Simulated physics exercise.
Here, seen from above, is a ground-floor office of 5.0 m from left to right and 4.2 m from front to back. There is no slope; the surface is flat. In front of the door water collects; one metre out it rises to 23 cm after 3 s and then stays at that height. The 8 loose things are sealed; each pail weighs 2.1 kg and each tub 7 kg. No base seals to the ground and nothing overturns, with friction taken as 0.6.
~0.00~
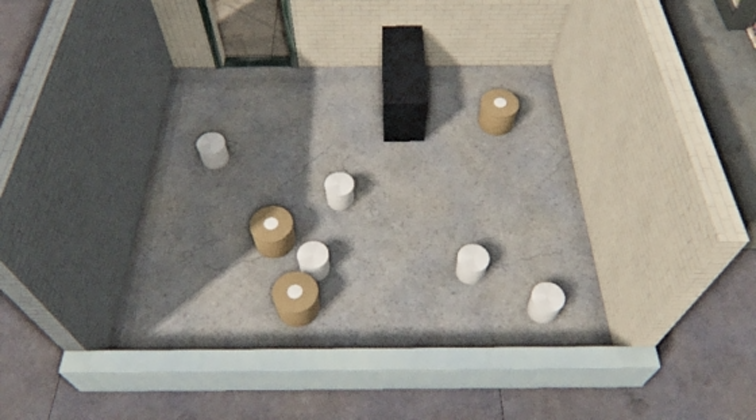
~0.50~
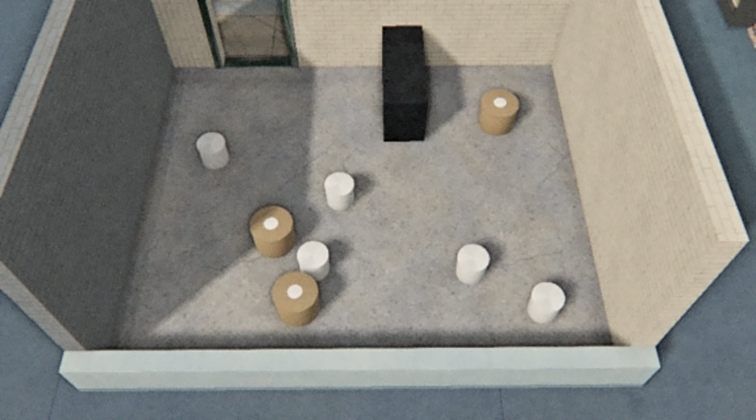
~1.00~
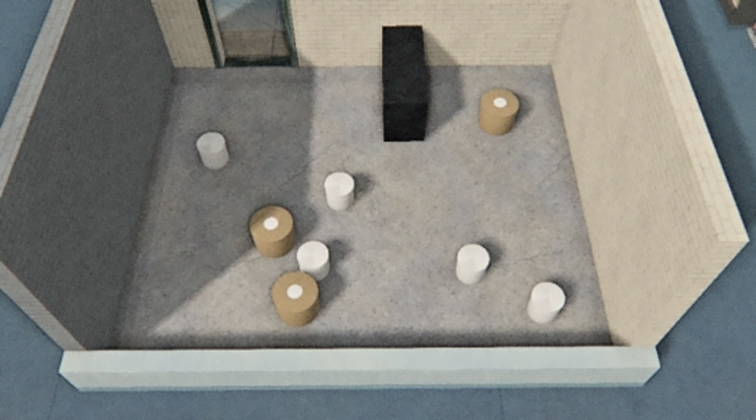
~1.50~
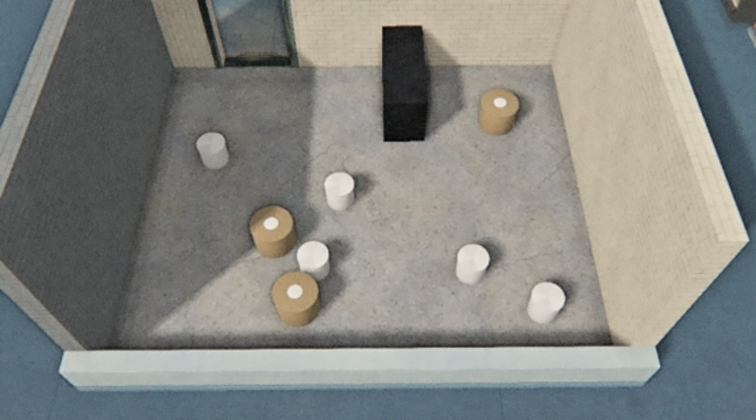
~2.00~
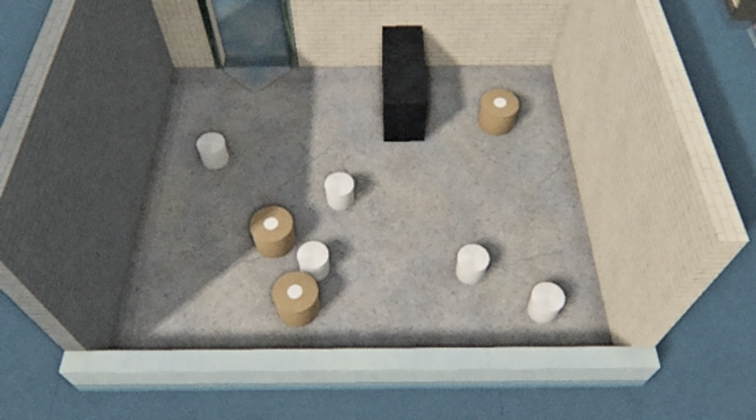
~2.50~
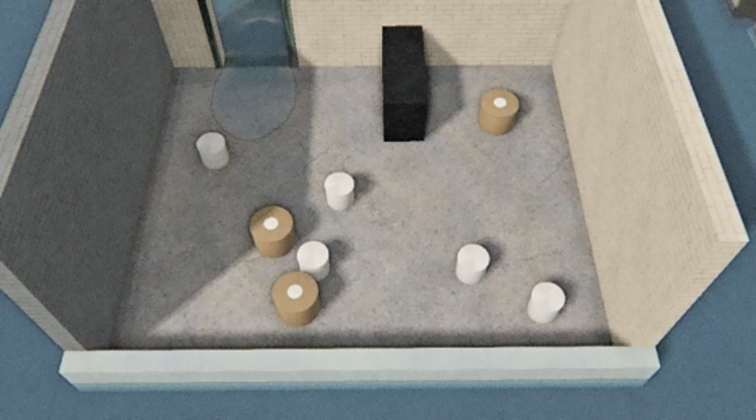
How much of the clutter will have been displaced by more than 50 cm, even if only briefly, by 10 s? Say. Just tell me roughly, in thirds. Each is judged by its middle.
The number moved that far will hit two thirds or go past.
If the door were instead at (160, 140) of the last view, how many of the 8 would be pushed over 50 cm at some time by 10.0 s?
The answer then is 3.
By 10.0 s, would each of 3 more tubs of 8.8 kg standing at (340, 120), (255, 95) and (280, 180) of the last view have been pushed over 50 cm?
Result, in listed order: Not exceeded / exceeded / exceeded.
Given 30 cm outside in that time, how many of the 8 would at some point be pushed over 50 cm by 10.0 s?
You'd get 7 in that case.
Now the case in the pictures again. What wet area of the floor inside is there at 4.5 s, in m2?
That flooded area is roughly 9.5 m2.
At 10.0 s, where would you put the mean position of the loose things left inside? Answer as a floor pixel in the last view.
Averaged position, last view: Near pixel (484, 267).
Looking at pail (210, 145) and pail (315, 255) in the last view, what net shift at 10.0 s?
They sit 250 cm and 250 cm away, in the order given.
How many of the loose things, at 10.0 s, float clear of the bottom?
That would be 7 of them.
After 3.5 s 0 of 8 are over 50 cm from their spots; 0 afloat.
After 4.5 s 1 of 8 are over 50 cm from their spots; 1 afloat.
After 7.0 s 4 of 8 are over 50 cm from their spots; 5 afloat.
After 10.0 s 7 of 8 are over 50 cm from their spots, and 7 have been at some point; 7 afloat.
